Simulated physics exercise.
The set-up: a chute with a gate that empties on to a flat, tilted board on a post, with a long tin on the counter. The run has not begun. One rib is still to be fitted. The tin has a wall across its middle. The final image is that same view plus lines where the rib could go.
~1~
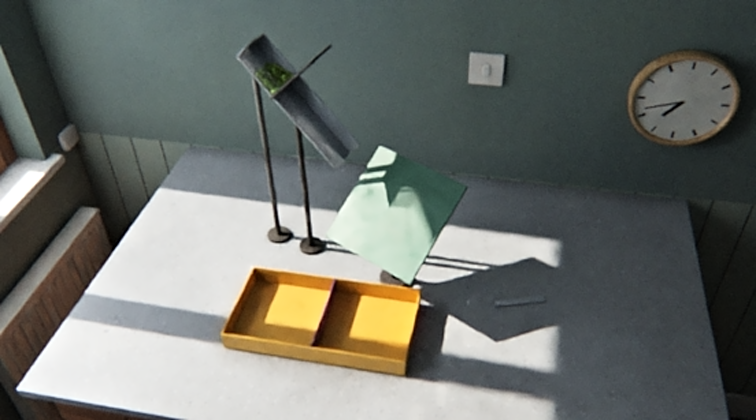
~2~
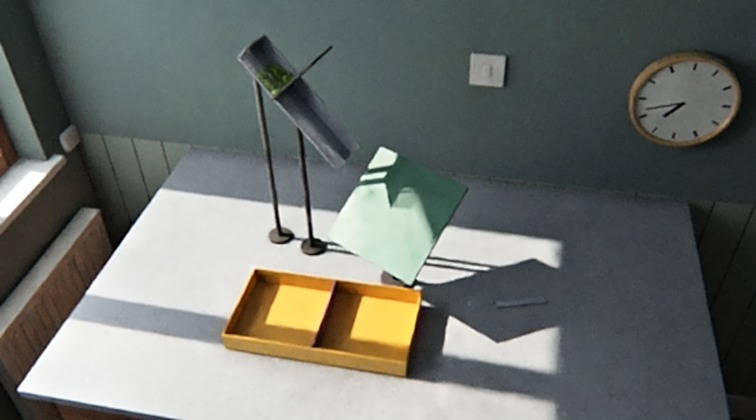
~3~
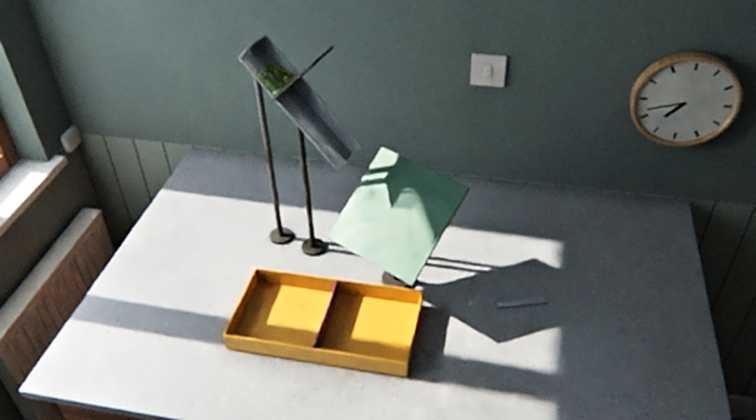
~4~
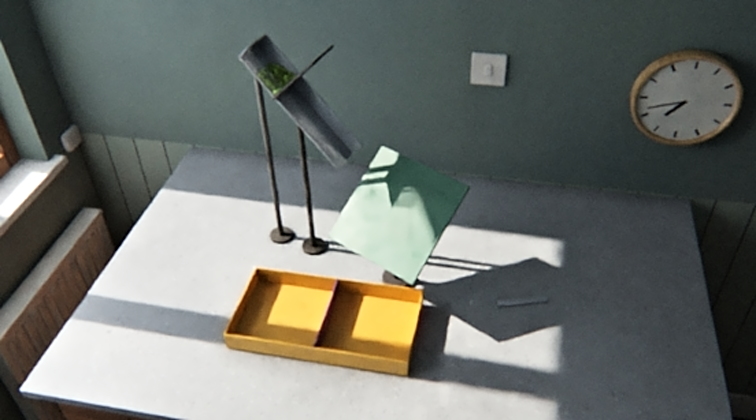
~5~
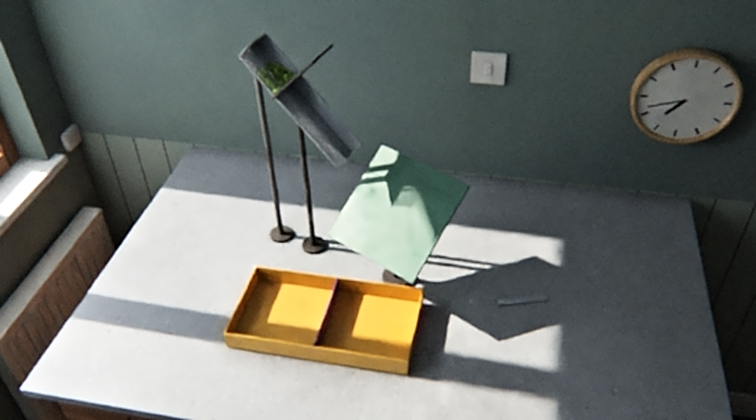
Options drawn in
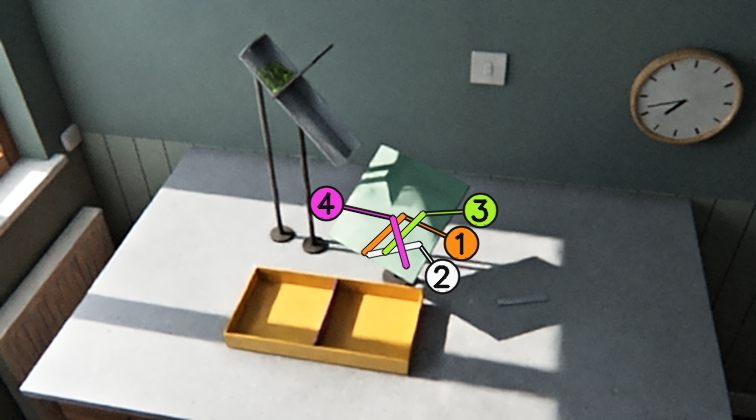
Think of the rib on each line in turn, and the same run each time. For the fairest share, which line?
1 is best.
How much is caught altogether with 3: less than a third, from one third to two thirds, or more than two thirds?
Line 3 gives more than two thirds.
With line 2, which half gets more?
More lands on the right.
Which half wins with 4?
The right half.
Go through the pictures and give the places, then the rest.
Load behind the gate (278, 77), dried peas; lip of the chute (343, 161), sloping fairly steeply, in the first frame.
Middle of the board (395, 213), tilted fairly steeply; middle of its low edge (367, 260); of its high edge (423, 166), in the second frame.
Front corners of the tin (223, 335) and (407, 363); front end of its middle wall (313, 349), in the third frame.
Middle of the load (280, 78); lip (345, 161), in the fourth frame.
Middle of the load (280, 77); lip (345, 160), in the fifth frame.
On the marked copy, line 1 from (403, 216) to (364, 252); line 2 from (419, 244) to (369, 254); line 3 from (423, 214) to (385, 252); line 4 from (392, 218) to (406, 265).
Choosing 1, of what is caught, roughly half in the left half, roughly half in the right.
Choosing 2, of what is caught, about a tenth in the left half, the larger part in the right.
Choosing 3, of what is caught, about a tenth in the left half, the larger part in the right.
Choosing 4, of what is caught, about a tenth in the left half, the larger part in the right.
